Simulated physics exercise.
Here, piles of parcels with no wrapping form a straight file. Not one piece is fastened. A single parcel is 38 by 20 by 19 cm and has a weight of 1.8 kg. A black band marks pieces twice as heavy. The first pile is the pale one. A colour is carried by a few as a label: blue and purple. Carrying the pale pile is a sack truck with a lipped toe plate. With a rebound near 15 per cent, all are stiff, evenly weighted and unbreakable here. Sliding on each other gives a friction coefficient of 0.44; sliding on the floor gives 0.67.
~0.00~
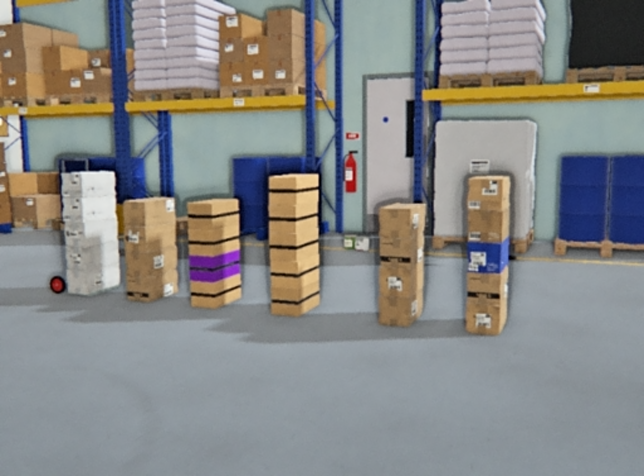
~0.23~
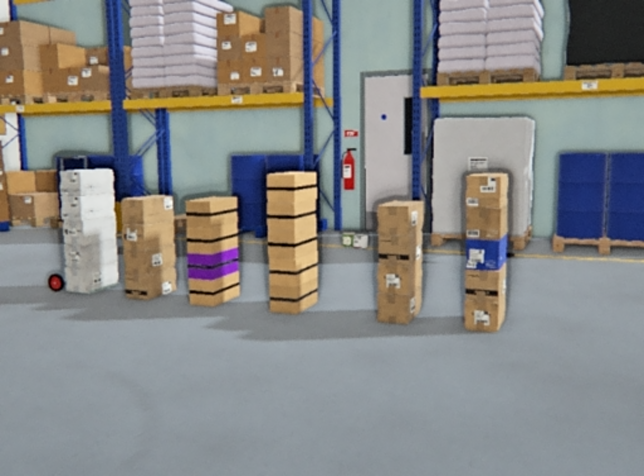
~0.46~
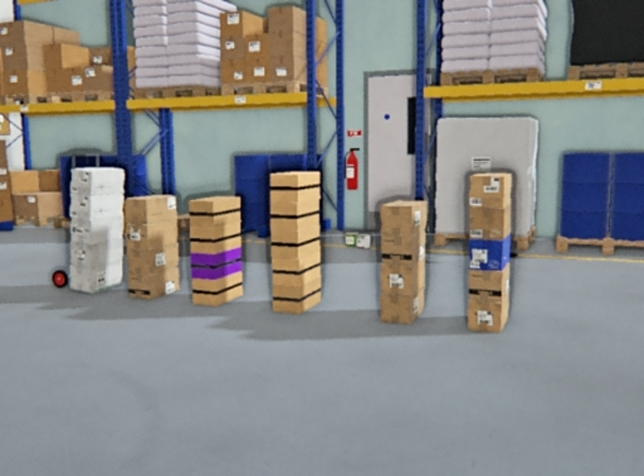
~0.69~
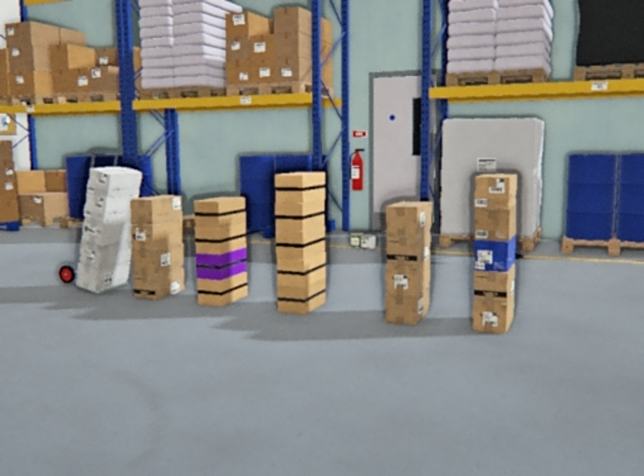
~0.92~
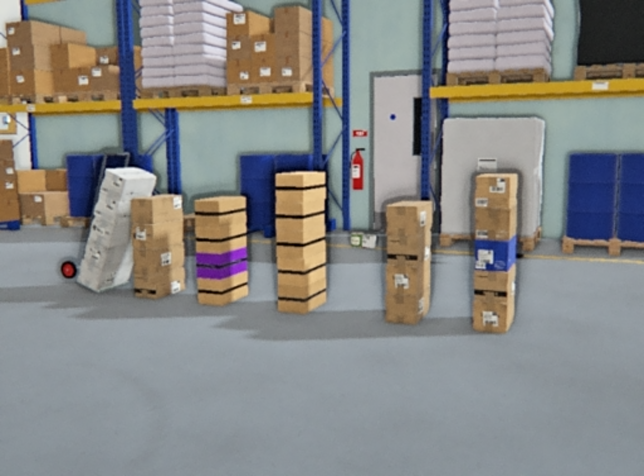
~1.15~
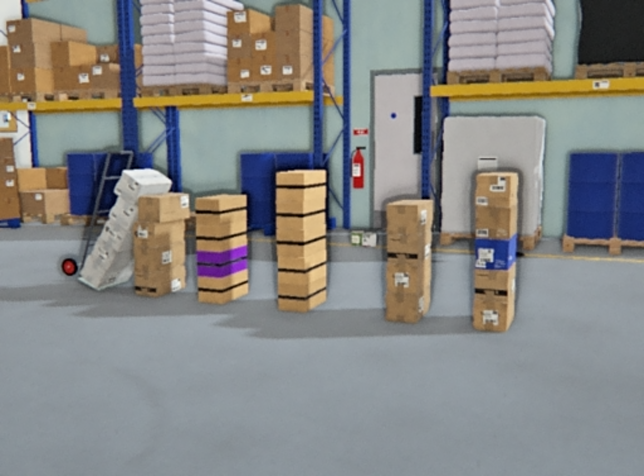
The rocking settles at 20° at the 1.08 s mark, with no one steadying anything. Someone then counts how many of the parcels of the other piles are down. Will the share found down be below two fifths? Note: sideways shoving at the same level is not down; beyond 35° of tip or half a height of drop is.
No, above two fifths.
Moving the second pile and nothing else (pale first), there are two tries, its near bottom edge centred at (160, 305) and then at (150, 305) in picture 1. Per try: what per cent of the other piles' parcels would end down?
First 0, then 90 per cent.
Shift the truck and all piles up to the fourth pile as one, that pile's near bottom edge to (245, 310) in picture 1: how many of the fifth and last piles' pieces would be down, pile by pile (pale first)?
Then fifth 0, last 0.
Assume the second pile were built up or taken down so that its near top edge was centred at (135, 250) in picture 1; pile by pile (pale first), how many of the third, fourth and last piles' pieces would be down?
In that case third 0, fourth 0, last 0.
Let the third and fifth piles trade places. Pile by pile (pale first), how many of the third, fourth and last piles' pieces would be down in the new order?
Count of fallen pieces - third: 3; fourth: 0; last: 0.
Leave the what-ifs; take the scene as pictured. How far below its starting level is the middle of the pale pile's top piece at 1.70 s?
20 cm lower.
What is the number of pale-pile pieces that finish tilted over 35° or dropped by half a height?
Count: 5.
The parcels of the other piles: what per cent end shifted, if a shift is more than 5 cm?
Shifted fraction is 90 per cent.
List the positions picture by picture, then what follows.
In the first frame (each place is the centre of the face we see best), truck frame 0° forward; purple parcel (227, 266); blue parcel (484, 258); the others all in place.
In the second frame, truck frame 0° forward; blue parcel (482, 255).
In the third frame, truck frame 5° forward, top of the pale pile leaning 5°; blue parcel (486, 255); the others all in place.
In the fourth frame, truck frame 12° forward, top of the pale pile leaning 12°; blue parcel (491, 256); the others all in place.
In the fifth frame, truck frame (100, 180) 18° forward, top of the pale pile leaning 21°; blue parcel (491, 256); the others all in place.
In the sixth frame, truck frame (103, 179) 20° forward, top of the pale pile leaning 31°; purple parcel (234, 261); blue parcel (492, 255); one has shifted.
By 1.70 s, 5 of the pale pile down; 3 of the 22 other parcels down.
By 2.76 s, 5 of the pale pile down; 8 of the 22 other parcels down; purple parcel tilted 58°, 14 cm lower.
By 4.08 s, 5 of the pale pile down; 20 of the 22 other parcels down; purple parcel tilted 58°, 15 cm lower; blue parcel tilted 52°, 12 cm lower.
When it is over (5.3 s), 5 of the pale pile down; 20 of the 22 other parcels down; blue parcel on its side; purple parcel tilted 58°, 15 cm lower. That is 91 per cent. In pixels of the last frame, middles, blue parcel near (609, 318), purple parcel near (265, 283).
